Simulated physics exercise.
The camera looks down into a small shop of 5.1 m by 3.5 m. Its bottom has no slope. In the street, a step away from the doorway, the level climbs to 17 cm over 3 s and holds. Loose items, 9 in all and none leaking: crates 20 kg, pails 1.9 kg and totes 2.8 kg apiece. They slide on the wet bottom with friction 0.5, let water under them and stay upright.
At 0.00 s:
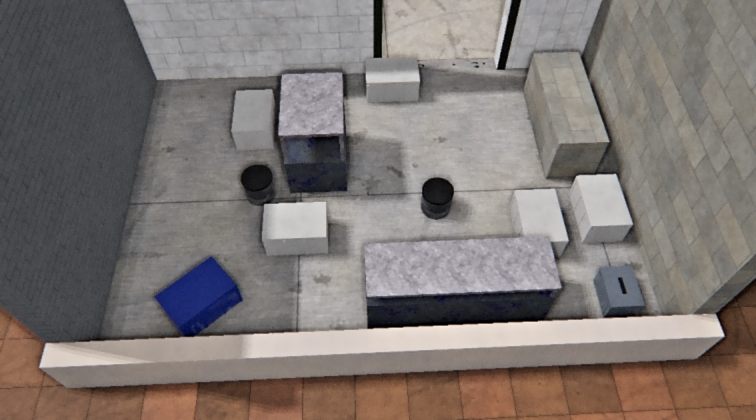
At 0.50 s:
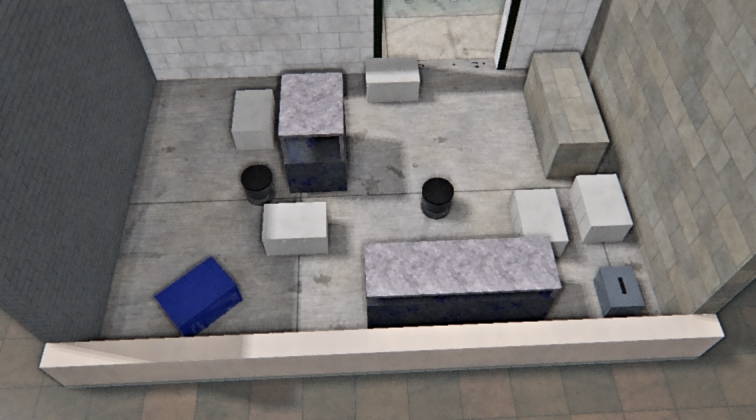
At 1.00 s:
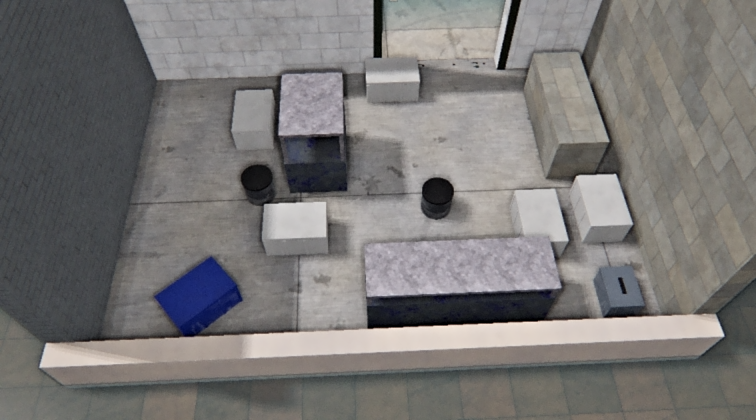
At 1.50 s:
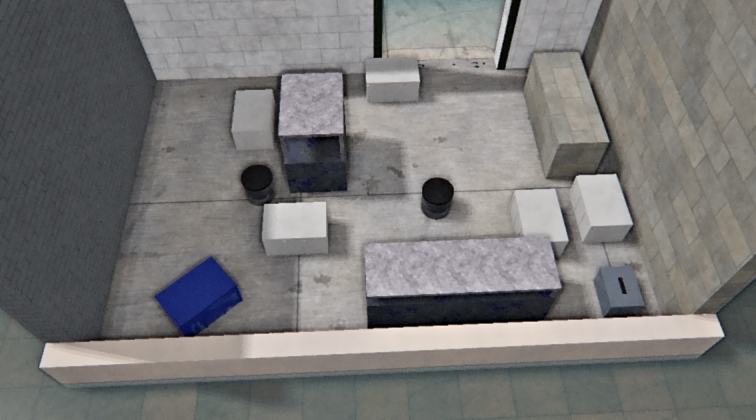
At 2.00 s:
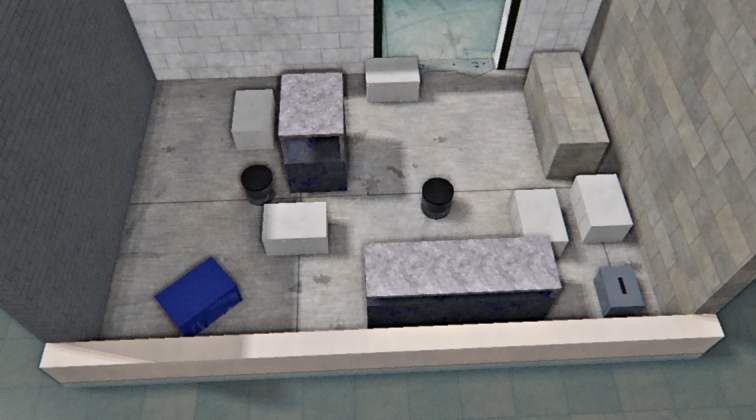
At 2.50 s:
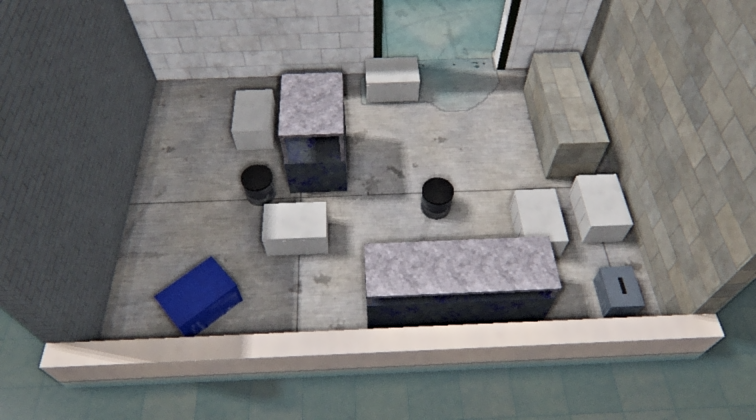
Bluish-green water spreads over the tiled street and deepens in the doorway at the back, then a thin sheet creeps just inside the threshold. The fixed camera looks down into a small grey-floored shop with pale block walls. A blue crate at lower left, two black pails, white and grey boxes, and stone-topped counters all stay put.
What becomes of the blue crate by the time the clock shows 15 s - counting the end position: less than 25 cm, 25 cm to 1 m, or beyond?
Blue crate slides a little.
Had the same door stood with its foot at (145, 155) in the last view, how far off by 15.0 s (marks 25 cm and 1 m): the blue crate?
In that case the blue crate is nudged along.
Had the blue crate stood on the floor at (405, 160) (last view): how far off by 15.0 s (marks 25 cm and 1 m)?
It travels far.
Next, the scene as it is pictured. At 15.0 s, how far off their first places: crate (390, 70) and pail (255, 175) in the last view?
In turn: 60 cm, 30 cm.
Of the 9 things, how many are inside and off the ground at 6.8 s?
At that moment 2.
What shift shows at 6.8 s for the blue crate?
Roughly 0 cm by then.
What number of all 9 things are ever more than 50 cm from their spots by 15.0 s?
That makes 5.
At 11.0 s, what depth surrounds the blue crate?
Roughly 6 cm.
After 3.5 s the blue crate is near (196, 291), 0.0 m from its start, aground; 0 afloat.
After 6.8 s the blue crate is near (196, 291), 0.0 m from its start, aground; 2 afloat.
After 11.0 s the blue crate is near (185, 288), 0.1 m from its start, aground; 4 afloat.
After 15.0 s the blue crate is near (138, 260), 0.6 m from its start, afloat; 9 afloat.
